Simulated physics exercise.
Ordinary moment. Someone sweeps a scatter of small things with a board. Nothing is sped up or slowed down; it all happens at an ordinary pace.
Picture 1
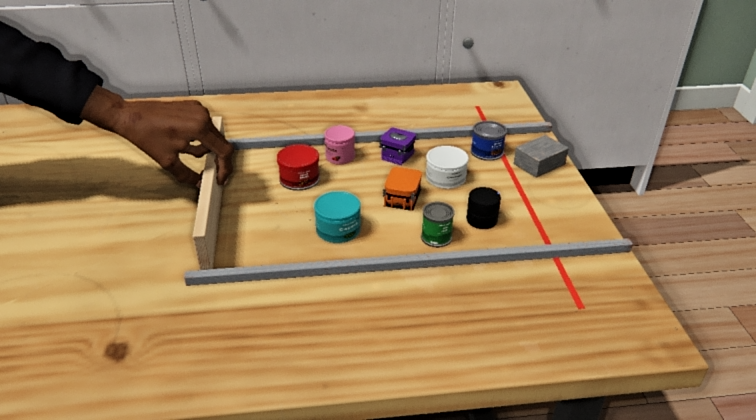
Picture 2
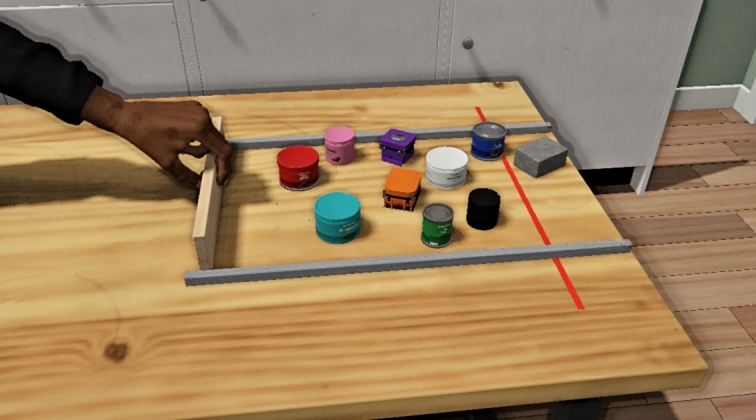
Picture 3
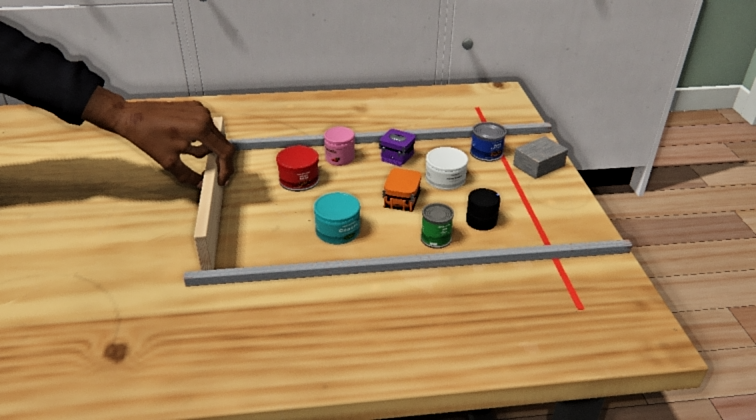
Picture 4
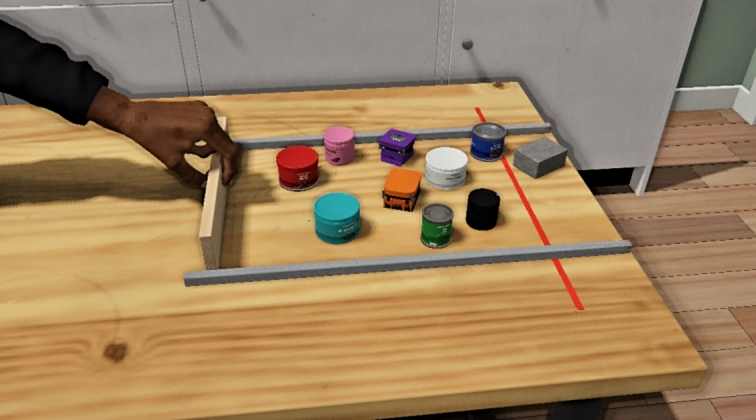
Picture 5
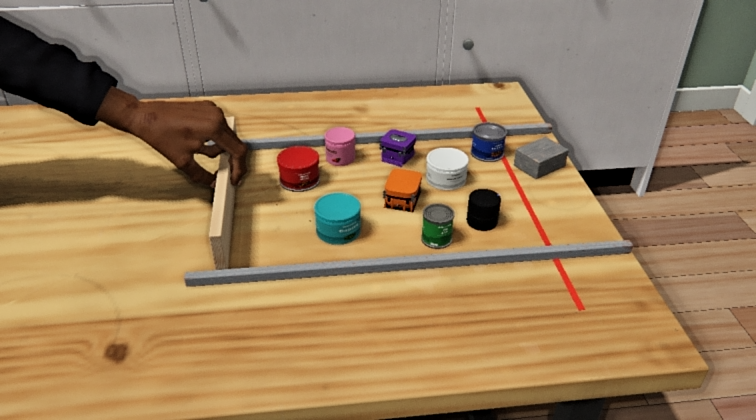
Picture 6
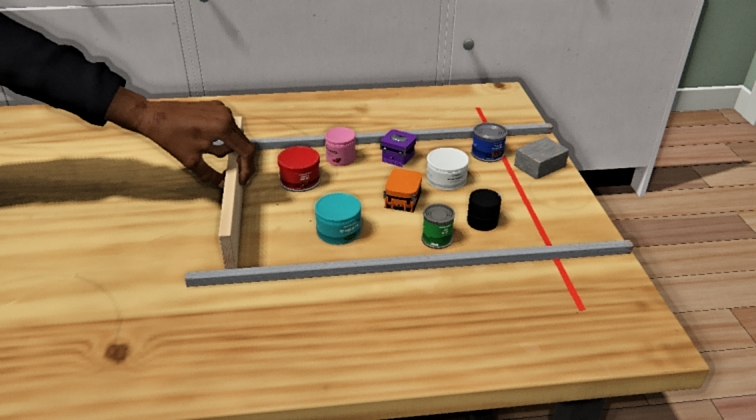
A dark-skinned hand in a black sleeve grips an upright wooden board at the left of a pale wood tabletop, seen from above at an angle in a room with white cabinets. Between two grey rails sit red, pink, purple, teal, orange, white, green, black and blue containers, with a grey block beyond a red line at right. The hand holds nearly still, then slides the board slightly right, while the containers and view stay put.
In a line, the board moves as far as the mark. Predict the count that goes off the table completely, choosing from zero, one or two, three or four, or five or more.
The count is one or two.
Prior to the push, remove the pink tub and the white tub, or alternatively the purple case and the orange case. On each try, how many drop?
Count: 0 (first case); 0 (second).
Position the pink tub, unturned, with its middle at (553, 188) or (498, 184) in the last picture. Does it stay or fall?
Well, the pink tub stays aboard in the first case and stays aboard in the second.
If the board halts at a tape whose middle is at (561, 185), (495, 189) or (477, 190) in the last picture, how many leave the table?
Those tries give 5, 0 and 0.
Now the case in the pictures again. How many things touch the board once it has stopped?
5 touch it.
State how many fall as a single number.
That would be exactly 2.
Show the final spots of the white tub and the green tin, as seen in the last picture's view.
Near (568, 173) and (561, 223).
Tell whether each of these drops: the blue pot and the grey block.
The blue pot? It doesn't stay. The grey block? It doesn't stay.
A little later, none off yet; grey block at rest near (541, 158); blue pot at rest near (489, 142); black lid at rest near (484, 210).
Next, none off yet; grey block moving near (546, 158); blue pot shifted about its own width near (533, 137); black lid shifted well along near (549, 210).
When it is over, the number that fall off is one or two; down, blue pot and grey block.
